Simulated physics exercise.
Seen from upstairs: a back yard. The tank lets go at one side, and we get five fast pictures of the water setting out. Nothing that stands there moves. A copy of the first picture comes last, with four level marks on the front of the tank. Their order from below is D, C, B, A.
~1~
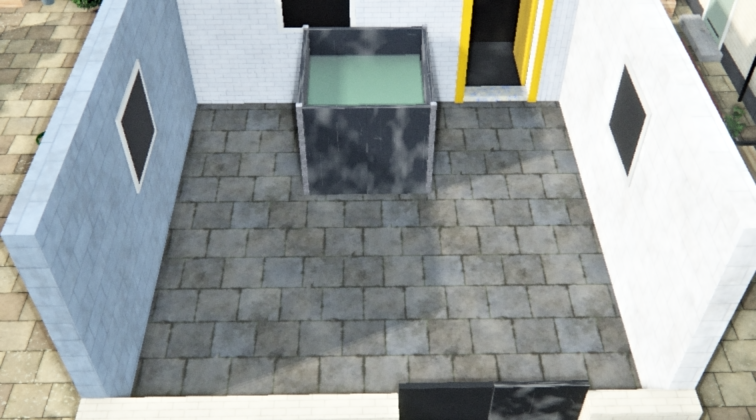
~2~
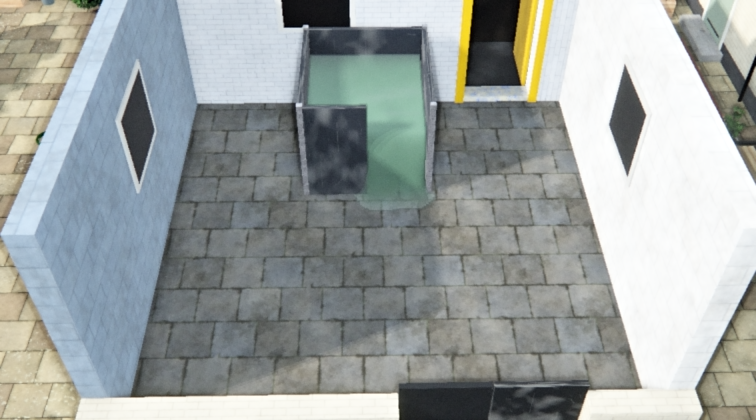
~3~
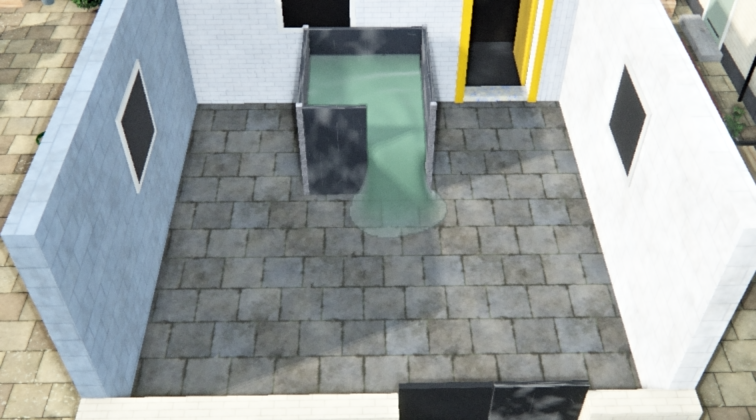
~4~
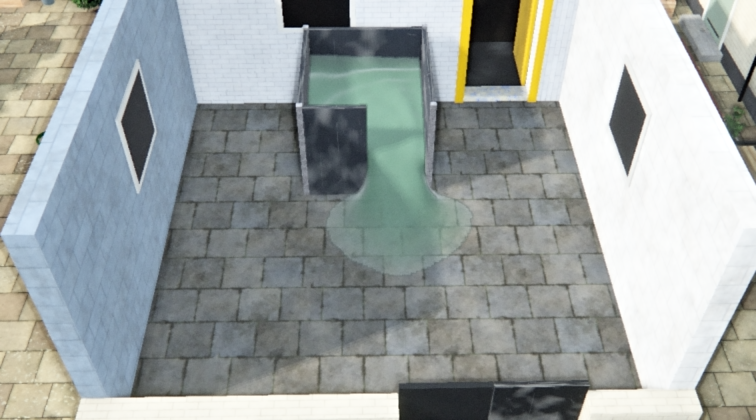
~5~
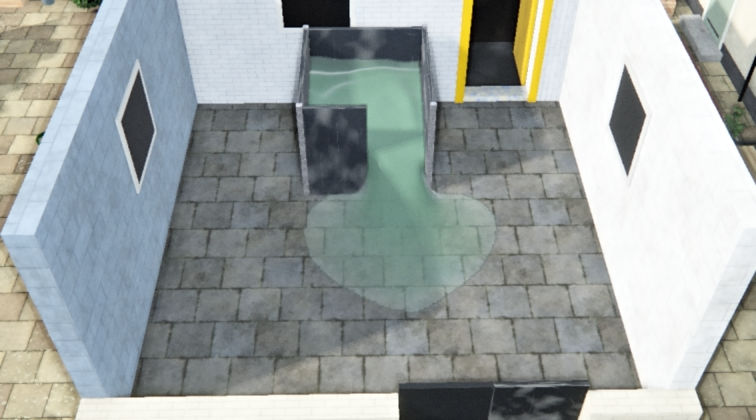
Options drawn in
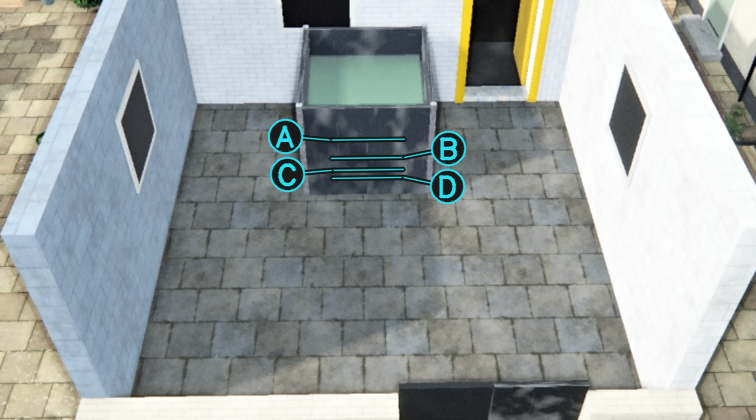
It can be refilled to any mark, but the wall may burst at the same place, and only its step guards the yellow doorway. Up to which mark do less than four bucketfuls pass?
Take A.
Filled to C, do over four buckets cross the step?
No, that is safe.
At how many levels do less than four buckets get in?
All of them.
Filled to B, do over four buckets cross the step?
No.
On the marked copy, A at (367, 139); B at (367, 157); C at (367, 169); D at (367, 177); from the bottom up D, C, B, A.
With A, a bucket or two gets in.
With B, nothing gets over.
With C, nothing gets over.
With D, nothing gets over.
